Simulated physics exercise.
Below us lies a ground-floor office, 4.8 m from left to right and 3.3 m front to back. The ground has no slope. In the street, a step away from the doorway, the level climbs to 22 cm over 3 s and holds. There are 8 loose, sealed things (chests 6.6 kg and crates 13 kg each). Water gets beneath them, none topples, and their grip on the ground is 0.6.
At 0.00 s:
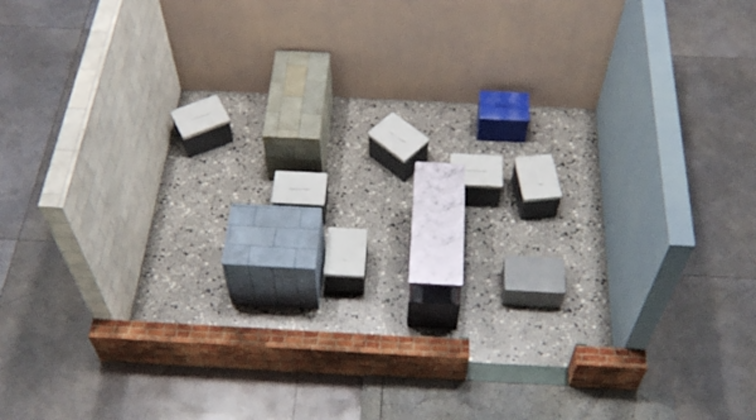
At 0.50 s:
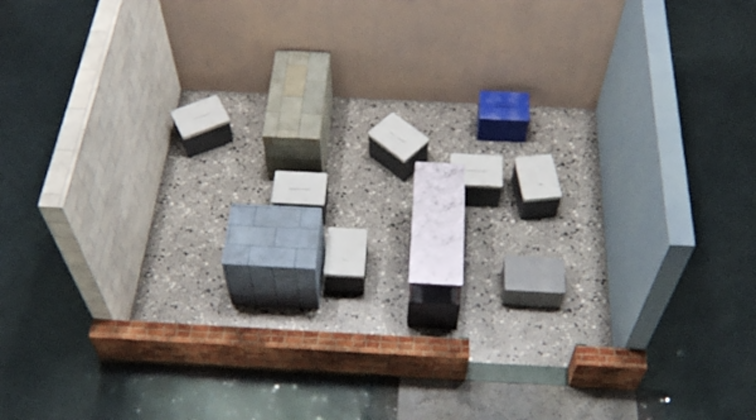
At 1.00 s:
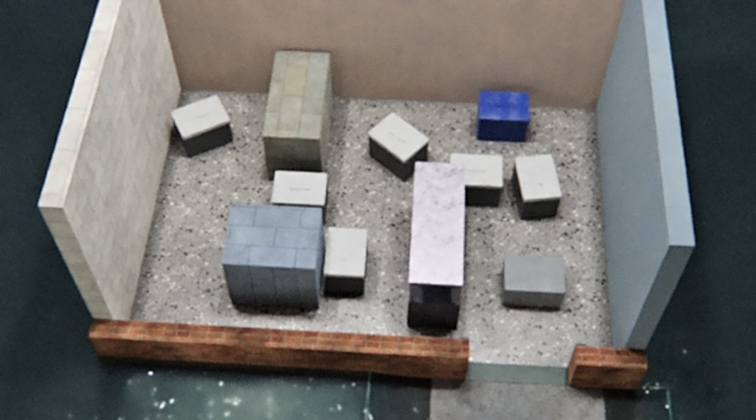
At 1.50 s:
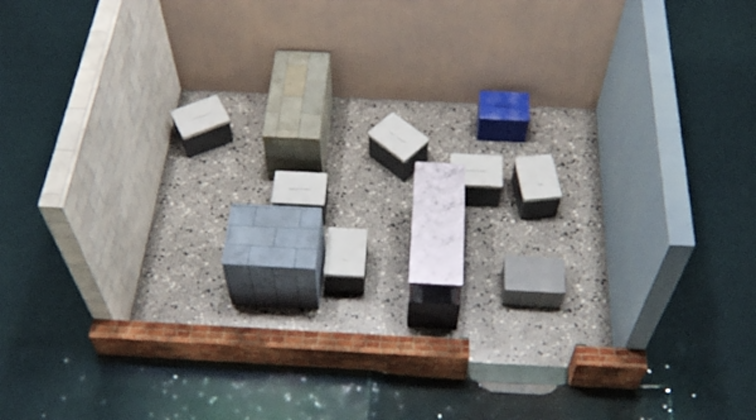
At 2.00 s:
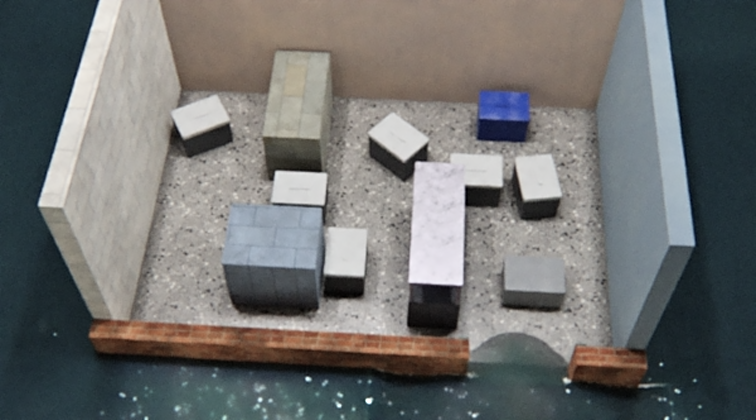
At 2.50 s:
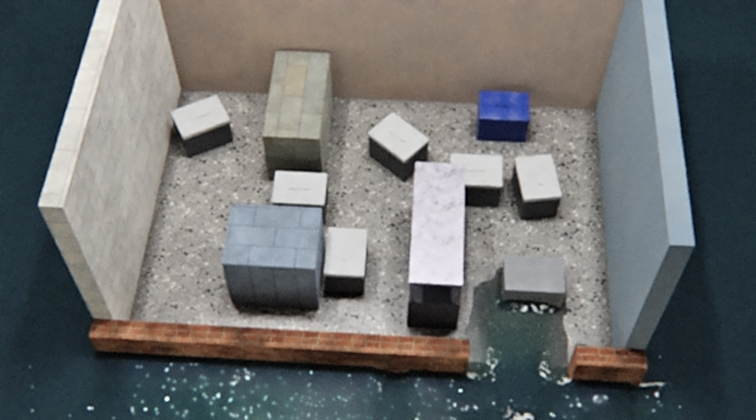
Dark water spreads over the grey paving around a small open-topped room, seen from above and in front by a still camera, then slips through the gap in the low brick front wall. Inside, a blue chest sits at back right among pale-topped boxes, a tall greenish block, a blue-grey block and a long whitish one. Glinting water reaches the grey box near the gap, while nothing inside shifts.
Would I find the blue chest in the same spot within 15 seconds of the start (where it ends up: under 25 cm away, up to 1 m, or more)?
Blue chest travels far.
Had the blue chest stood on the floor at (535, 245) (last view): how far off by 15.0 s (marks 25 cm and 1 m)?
It ends far away.
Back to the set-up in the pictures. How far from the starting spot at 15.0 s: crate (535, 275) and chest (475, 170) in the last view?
In turn: 200 cm, 150 cm.
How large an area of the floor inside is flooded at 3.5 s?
Roughly 3.0 m2.
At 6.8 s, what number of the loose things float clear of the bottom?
I count 4.
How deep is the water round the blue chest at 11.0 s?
Roughly 11 cm.
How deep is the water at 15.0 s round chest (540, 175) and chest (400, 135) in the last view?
Roughly 18 and 13 cm.
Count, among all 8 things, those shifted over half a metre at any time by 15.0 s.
I count 8.
After 3.5 s the blue chest is near (504, 106), 0.0 m from its start, aground; 0 afloat.
After 6.8 s the blue chest is near (455, 91), 0.6 m from its start, afloat; 4 afloat.
After 11.0 s the blue chest is near (352, 172), 1.9 m from its start, afloat; 8 afloat.
After 15.0 s the blue chest is near (352, 171), 1.9 m from its start, afloat; 8 afloat.
